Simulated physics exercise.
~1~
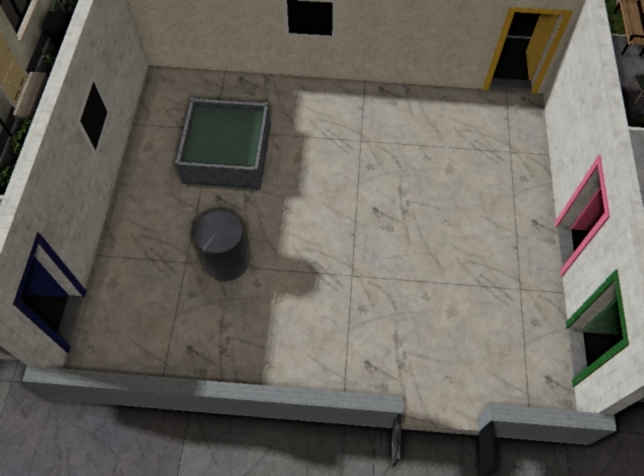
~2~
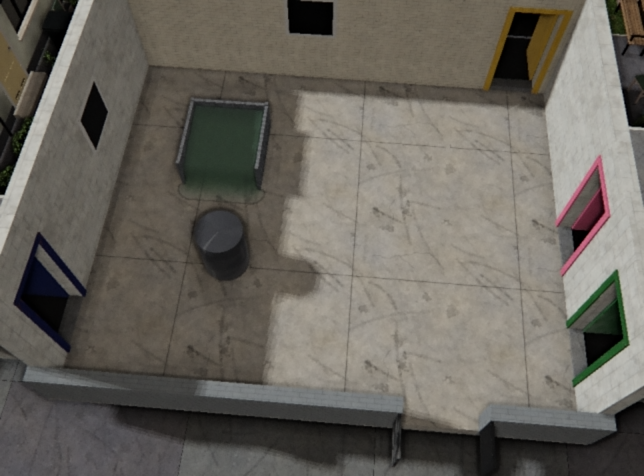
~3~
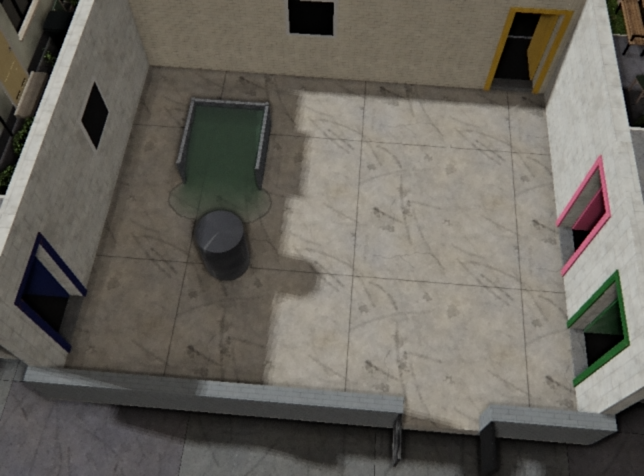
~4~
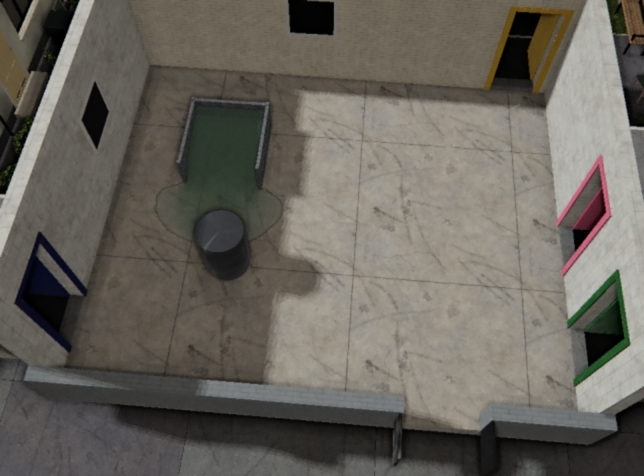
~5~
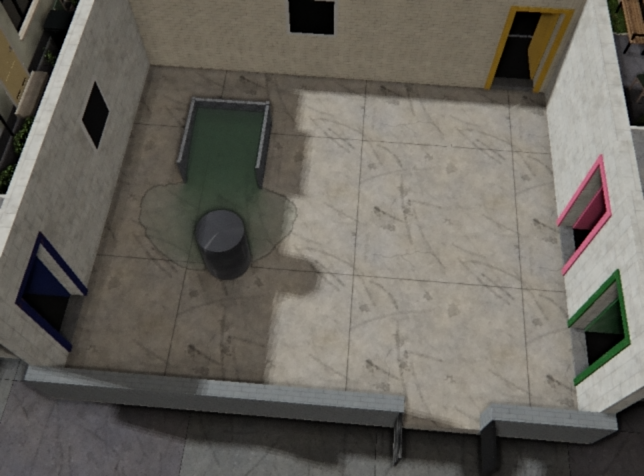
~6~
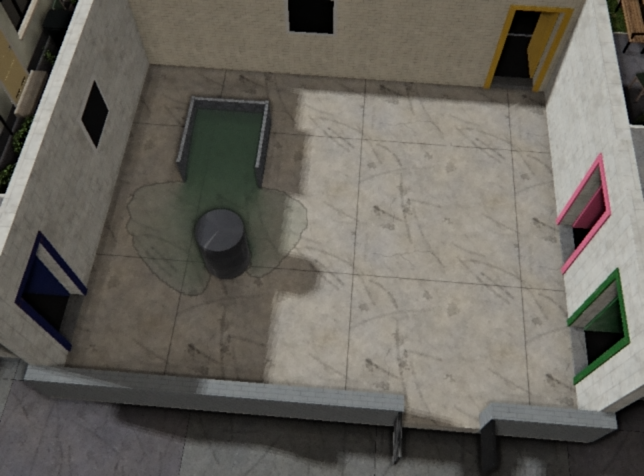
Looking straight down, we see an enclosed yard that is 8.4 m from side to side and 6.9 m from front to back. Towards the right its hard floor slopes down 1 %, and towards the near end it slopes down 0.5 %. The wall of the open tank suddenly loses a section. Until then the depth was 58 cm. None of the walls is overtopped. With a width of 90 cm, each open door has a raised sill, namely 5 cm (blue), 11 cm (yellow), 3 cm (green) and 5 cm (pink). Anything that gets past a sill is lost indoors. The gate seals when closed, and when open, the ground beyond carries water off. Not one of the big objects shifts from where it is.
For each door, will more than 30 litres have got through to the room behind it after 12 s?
Result: Watch the blue door: It will outstrip the limit. Watch the yellow door: It will not outstrip the limit. Watch the green door: It will outstrip the limit. Watch the pink door: It will not outstrip the limit.
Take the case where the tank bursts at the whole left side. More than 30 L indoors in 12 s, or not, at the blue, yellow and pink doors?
Then: Blue short of it, yellow short of it, pink short of it.
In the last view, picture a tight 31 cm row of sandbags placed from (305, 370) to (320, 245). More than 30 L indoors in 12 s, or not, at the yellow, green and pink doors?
In that case yellow gets no more than allowed, green gets no more than allowed, pink gets no more than allowed.
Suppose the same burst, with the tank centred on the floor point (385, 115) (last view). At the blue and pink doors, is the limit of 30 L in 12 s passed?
Well, blue ends up inside the mark and pink ends up inside the mark.
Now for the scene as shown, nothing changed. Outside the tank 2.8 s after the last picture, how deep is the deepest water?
Max around 17 cm.
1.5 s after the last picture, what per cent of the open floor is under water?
I'd guess around 30 %.
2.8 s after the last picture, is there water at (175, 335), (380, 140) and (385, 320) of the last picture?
In turn: Flooded, dry, wet.
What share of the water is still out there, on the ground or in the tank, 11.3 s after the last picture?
About 82 percent of the water remains.
Then, 0.7 s after the last picture water covers 20 % of the floor and is deepest (34 cm) near (230, 235); blue door not reached, yellow door not reached, green door not reached, pink door not reached.
Then, 1.5 s after the last picture water covers 30 % of the floor and is deepest (36 cm) near (65, 367); blue door 13 cm at the sill, 5 L in, yellow door not reached, green door not reached, pink door not reached.
Then, 2.8 s after the last picture water covers 40 % of the floor and is deepest (17 cm) near (65, 367); blue door 10 cm at the sill, 31 L in, yellow door not reached, green door not reached, pink door not reached.
Then, 6.3 s after the last picture water covers 50 % of the floor and is deepest (8 cm) near (536, 418); blue door 4 cm at the sill, 52 L in, yellow door not reached, green door 6 cm at the sill, 10 L in, pink door 3 cm at the sill, 0 L in.
Then, 11.3 s after the last picture water covers 50 % of the floor and is deepest (8 cm) near (570, 421); blue door 1 cm at the sill, 52 L in, yellow door 2 cm at the sill, 0 L in, green door 7 cm at the sill, 79 L in, pink door 5 cm at the sill, 4 L in.
